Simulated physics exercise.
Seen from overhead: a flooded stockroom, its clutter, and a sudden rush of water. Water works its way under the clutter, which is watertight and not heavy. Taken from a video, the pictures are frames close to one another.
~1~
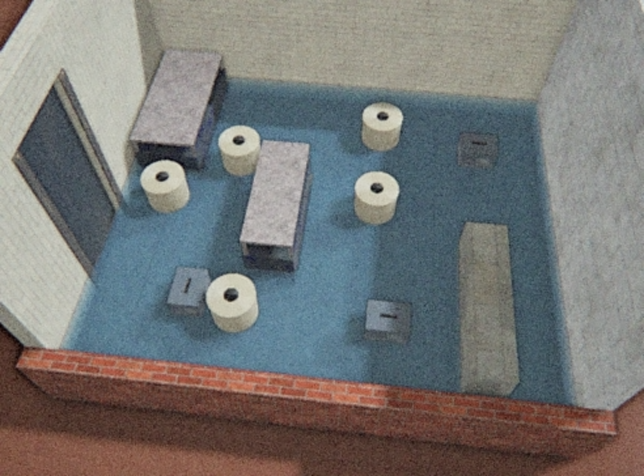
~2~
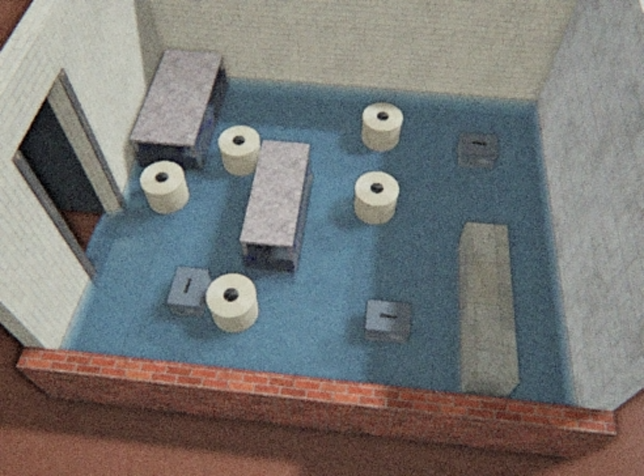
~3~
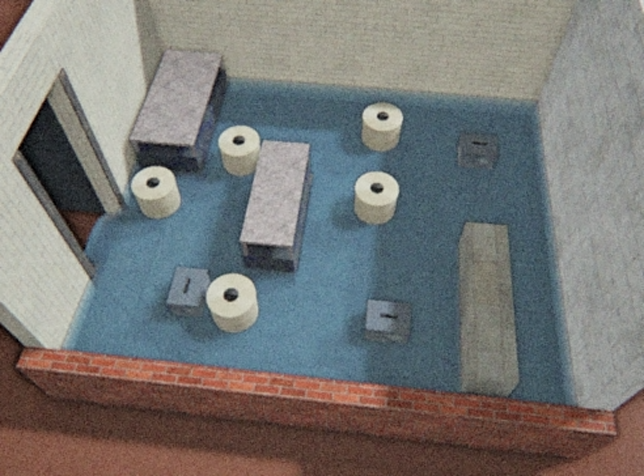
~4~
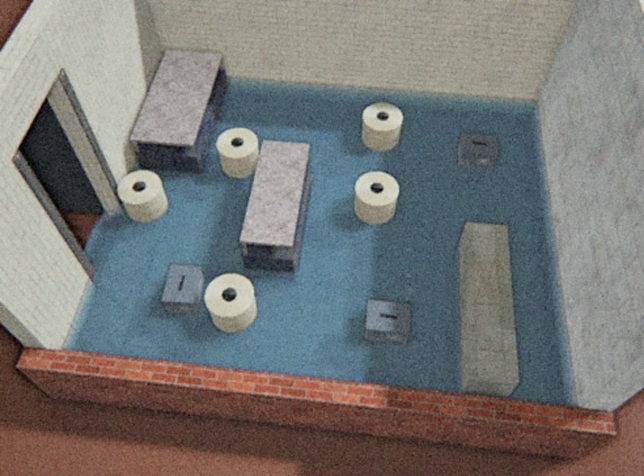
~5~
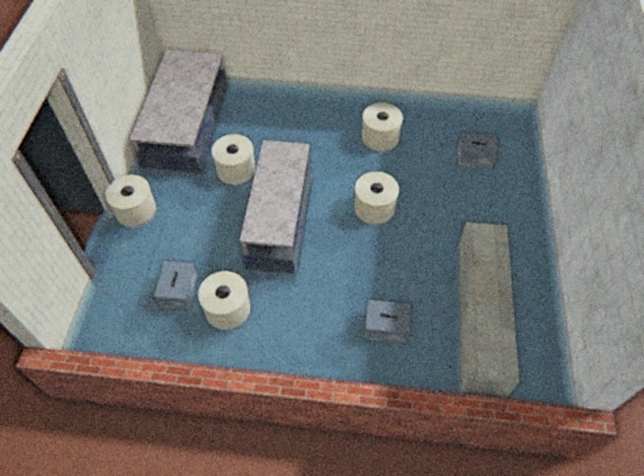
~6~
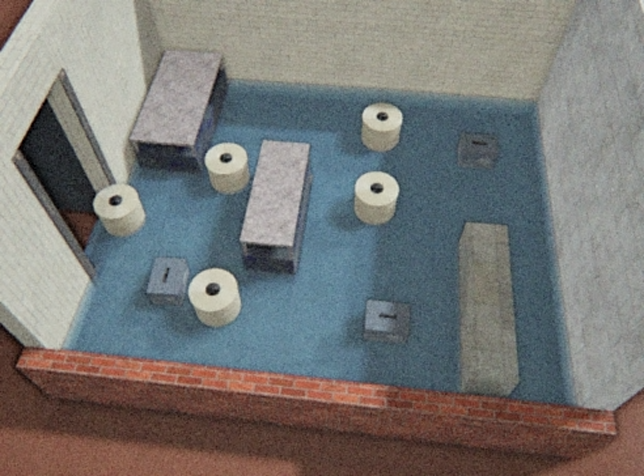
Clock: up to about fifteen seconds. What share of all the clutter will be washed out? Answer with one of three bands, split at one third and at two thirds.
One third to two thirds.
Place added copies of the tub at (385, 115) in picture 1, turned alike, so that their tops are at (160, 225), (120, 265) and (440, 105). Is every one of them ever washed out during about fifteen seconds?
Taken in the given order, the three: Exits at some point, exits at some point and doesn't escape.
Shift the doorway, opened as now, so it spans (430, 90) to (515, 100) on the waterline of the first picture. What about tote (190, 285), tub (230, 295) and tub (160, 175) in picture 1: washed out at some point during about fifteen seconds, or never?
Answer, item by item: Not lost, not lost, not lost.
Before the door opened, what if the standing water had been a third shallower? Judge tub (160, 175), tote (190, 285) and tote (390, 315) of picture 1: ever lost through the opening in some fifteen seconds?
Escapes; escapes; retained.
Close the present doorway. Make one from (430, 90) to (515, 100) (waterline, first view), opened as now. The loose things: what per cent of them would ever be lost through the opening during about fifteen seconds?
I make it 50 per cent.
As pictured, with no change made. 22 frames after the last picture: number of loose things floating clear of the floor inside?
The answer would be 4.
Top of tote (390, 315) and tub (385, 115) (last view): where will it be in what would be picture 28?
First one at roughly (210, 327), second at roughly (314, 127).
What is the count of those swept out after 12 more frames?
By my count it is 4.
A moment on, 1 of 8 are out; 7 afloat.
Next, 4 of 8 are out; 4 afloat.
Later, 4 of 8 are out; 4 afloat.
In the end, 4 of 8 are out; 4 afloat.
